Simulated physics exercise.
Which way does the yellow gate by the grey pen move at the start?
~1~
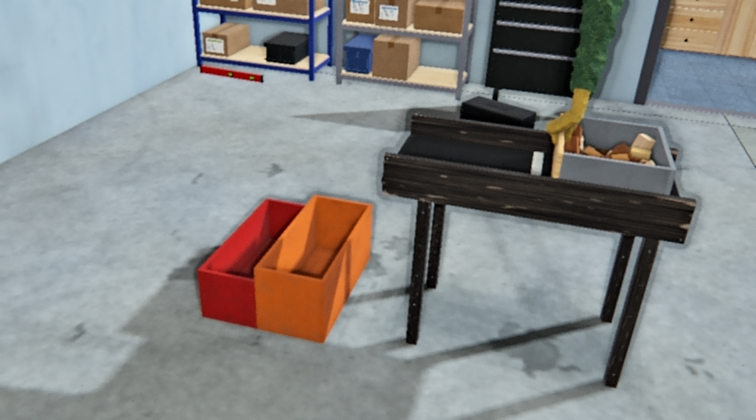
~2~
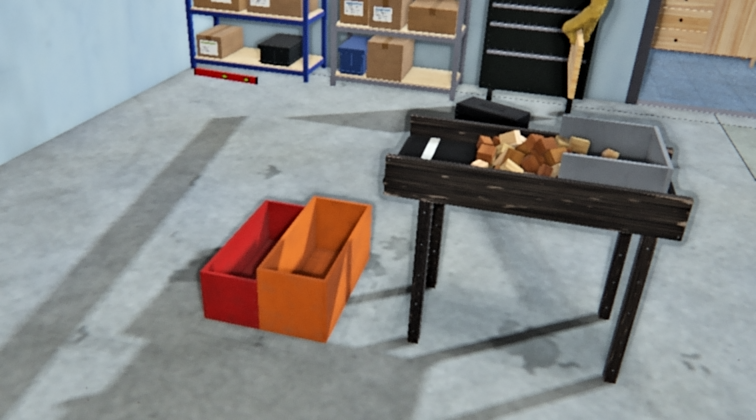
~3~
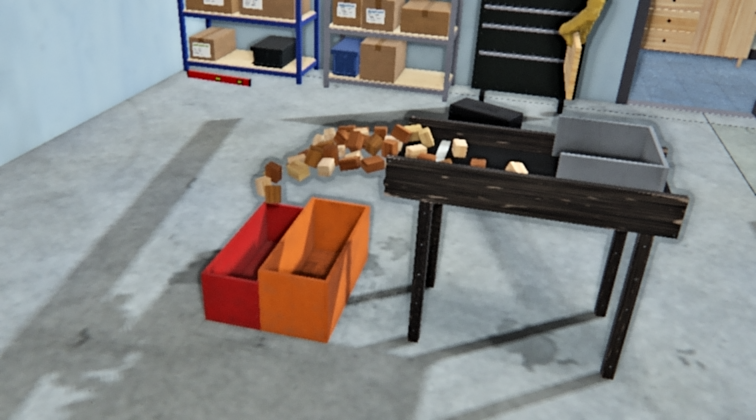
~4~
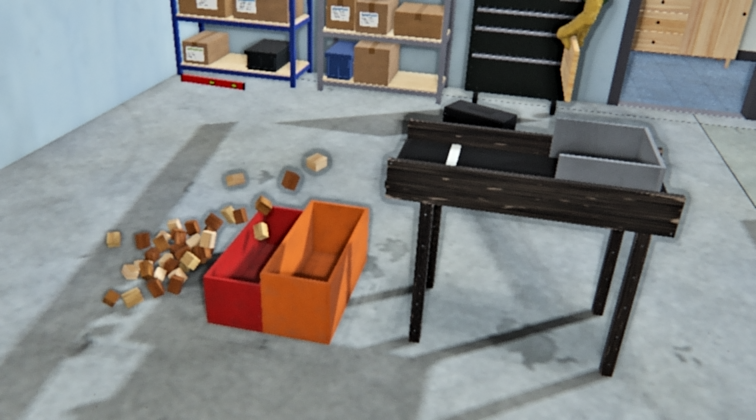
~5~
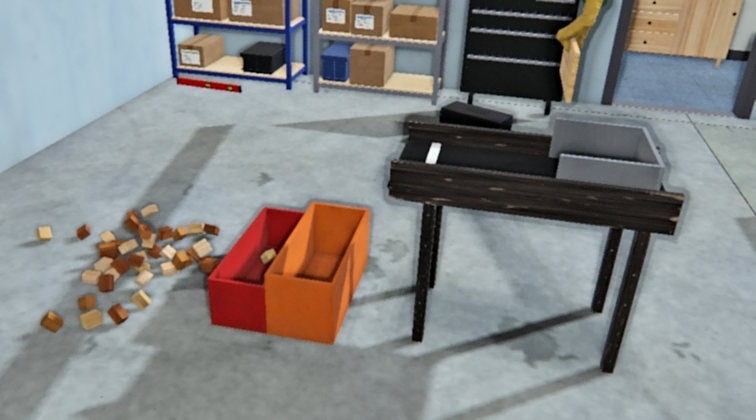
The gate moves up, clearing the way for the blocks to leave the grey pen.
In a workshop, a gate rises and a belt flings wooden blocks mostly beyond two bins.
